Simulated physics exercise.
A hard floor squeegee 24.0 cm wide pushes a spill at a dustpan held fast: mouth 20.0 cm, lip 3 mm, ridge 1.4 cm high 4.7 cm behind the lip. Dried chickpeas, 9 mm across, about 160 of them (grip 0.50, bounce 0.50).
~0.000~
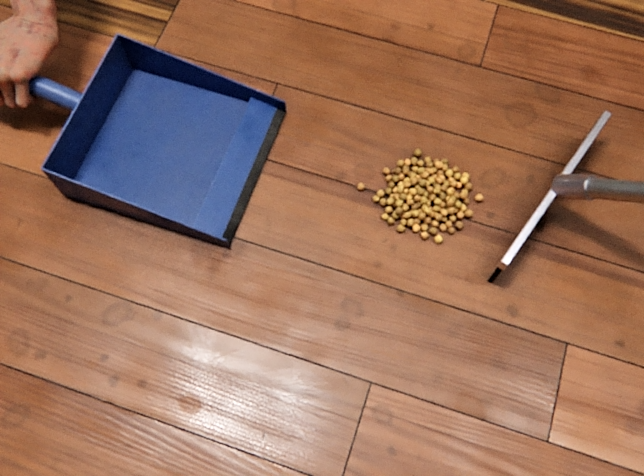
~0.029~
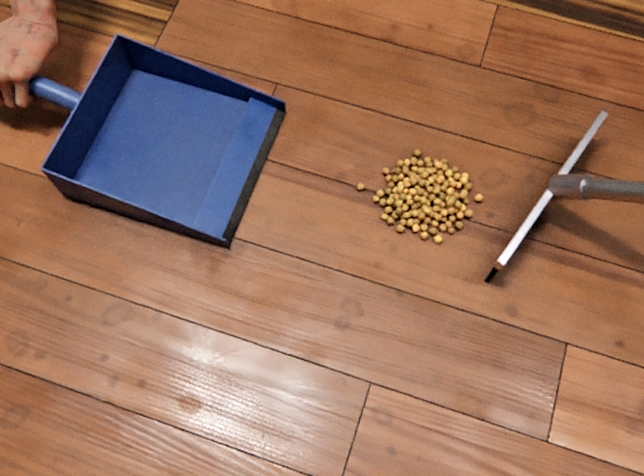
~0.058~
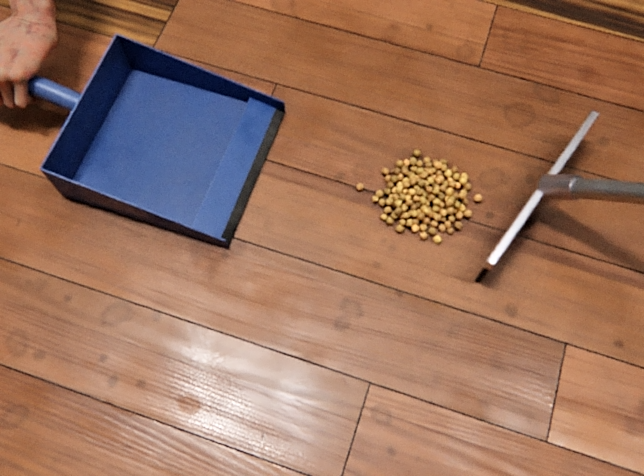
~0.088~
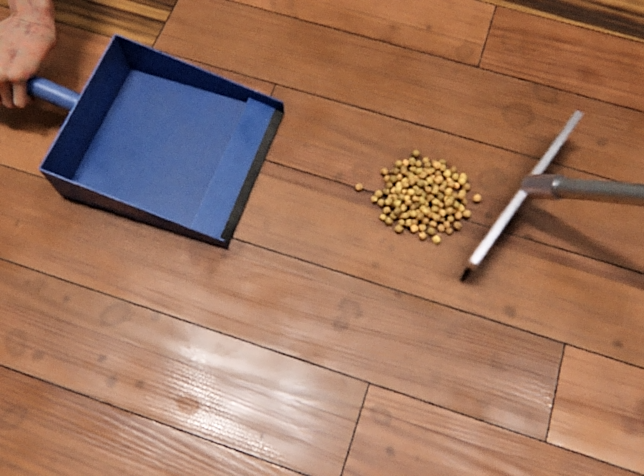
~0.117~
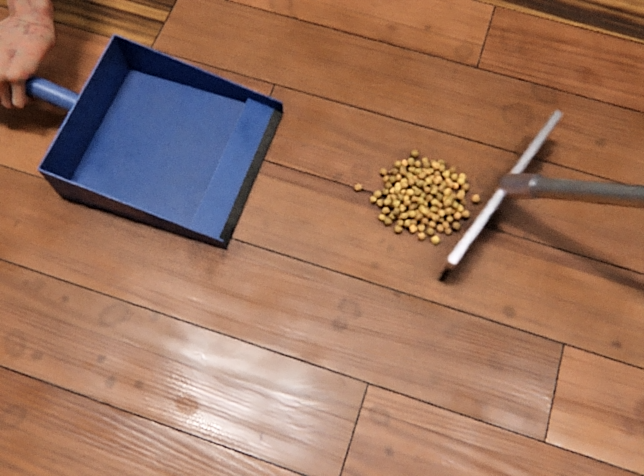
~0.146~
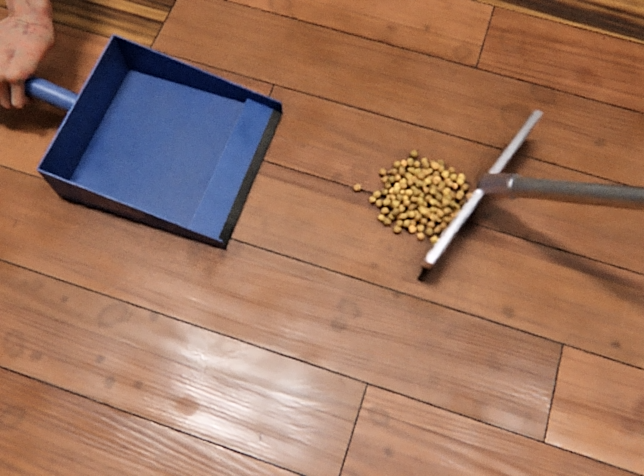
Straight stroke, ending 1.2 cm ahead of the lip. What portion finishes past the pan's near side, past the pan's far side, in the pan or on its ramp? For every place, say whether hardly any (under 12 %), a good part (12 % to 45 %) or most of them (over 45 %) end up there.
Near side: Hardly any; far side: A good part; pan: Hardly any.
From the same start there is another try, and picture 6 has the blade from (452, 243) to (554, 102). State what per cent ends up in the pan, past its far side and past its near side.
The pan gets 20, the far side 40 and the near side 0.
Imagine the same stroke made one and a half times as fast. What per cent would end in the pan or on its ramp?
Near 25 %.
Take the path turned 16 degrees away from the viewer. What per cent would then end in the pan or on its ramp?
Roughly 20 per cent.
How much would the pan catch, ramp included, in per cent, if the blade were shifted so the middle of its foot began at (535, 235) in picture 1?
The pan and its ramp would take some 5 per cent.
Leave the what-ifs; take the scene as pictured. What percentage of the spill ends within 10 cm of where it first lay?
Roughly 0 in a hundred.
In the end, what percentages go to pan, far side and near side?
Near side 0, far side 25, pan 5.
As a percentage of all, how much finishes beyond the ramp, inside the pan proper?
Estimate: Close to 0 per cent of the total.
Then, at 0.30 s, middle of the blade 15 cm from the lip; 0 % over the lip, far side 15 %, near side 0 %.
After 0.40 s, middle of the blade 7 cm from the lip; 0 % over the lip, far side 20 %, near side 0 %.
After 0.63 s, middle of the blade 5 cm from the lip; 5 % over the lip, far side 25 %, near side 0 %.
By 1.1 s all is still; near side 0 %, far side 25 %, pan 5 %, in front of the lip or behind the blade 70 %.
